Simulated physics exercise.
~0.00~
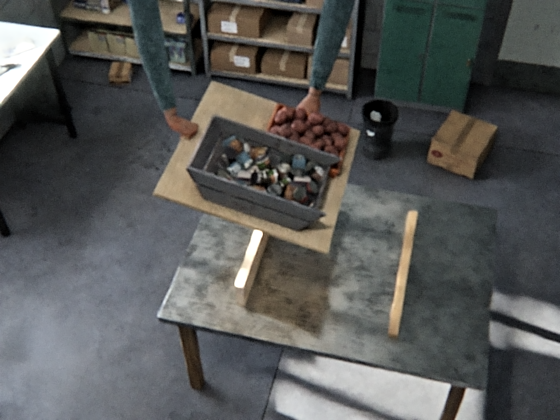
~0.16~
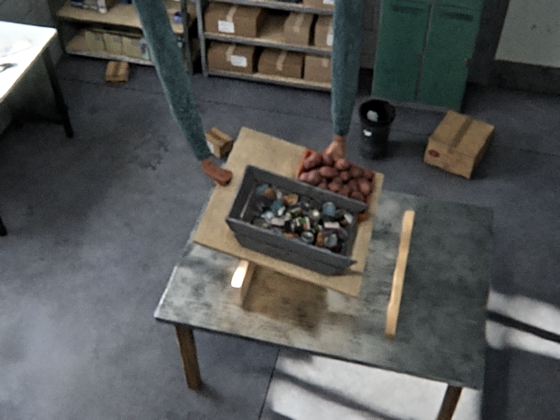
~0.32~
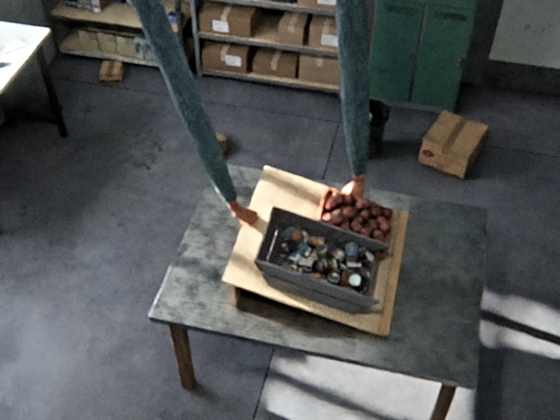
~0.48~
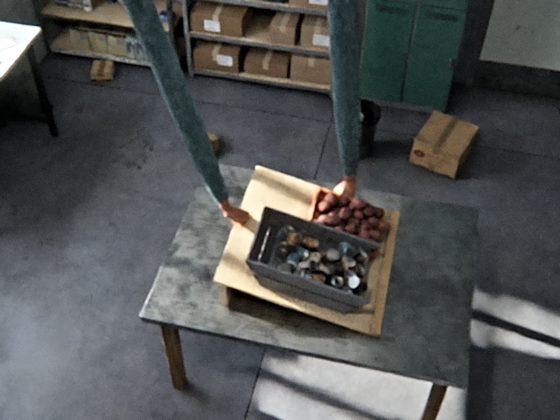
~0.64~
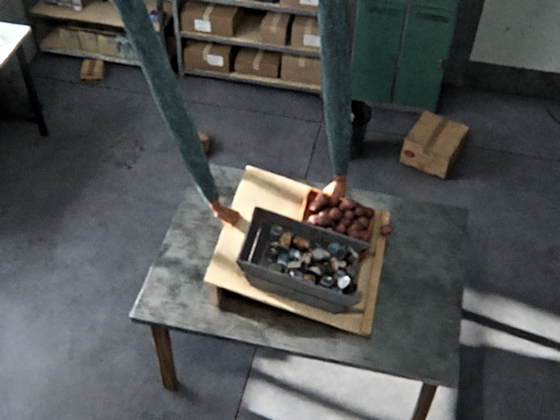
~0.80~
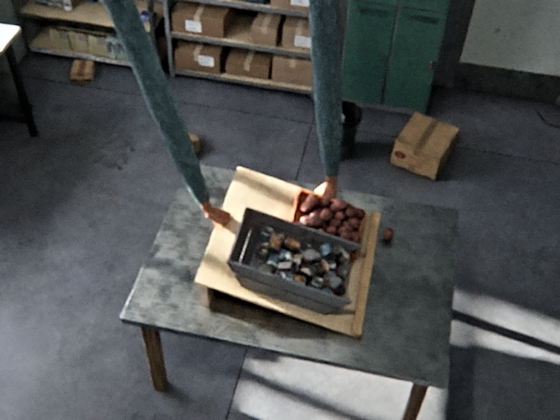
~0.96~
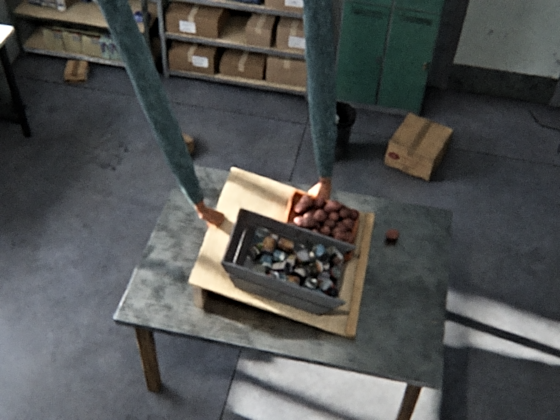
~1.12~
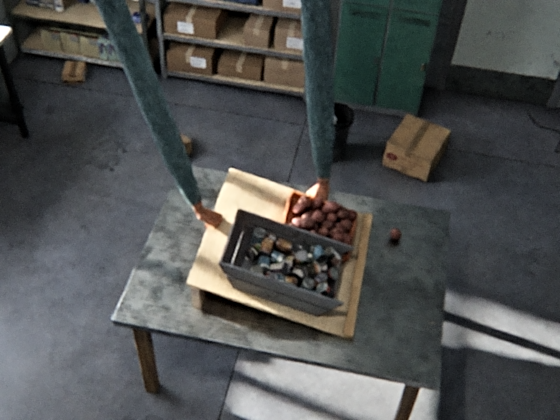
A person in long sleeves lowered a tilted board holding a grey tote of small tins and an orange tote of red potatoes onto a table, where one potato left its tote and moved right across the tabletop while everything else stayed aboard.
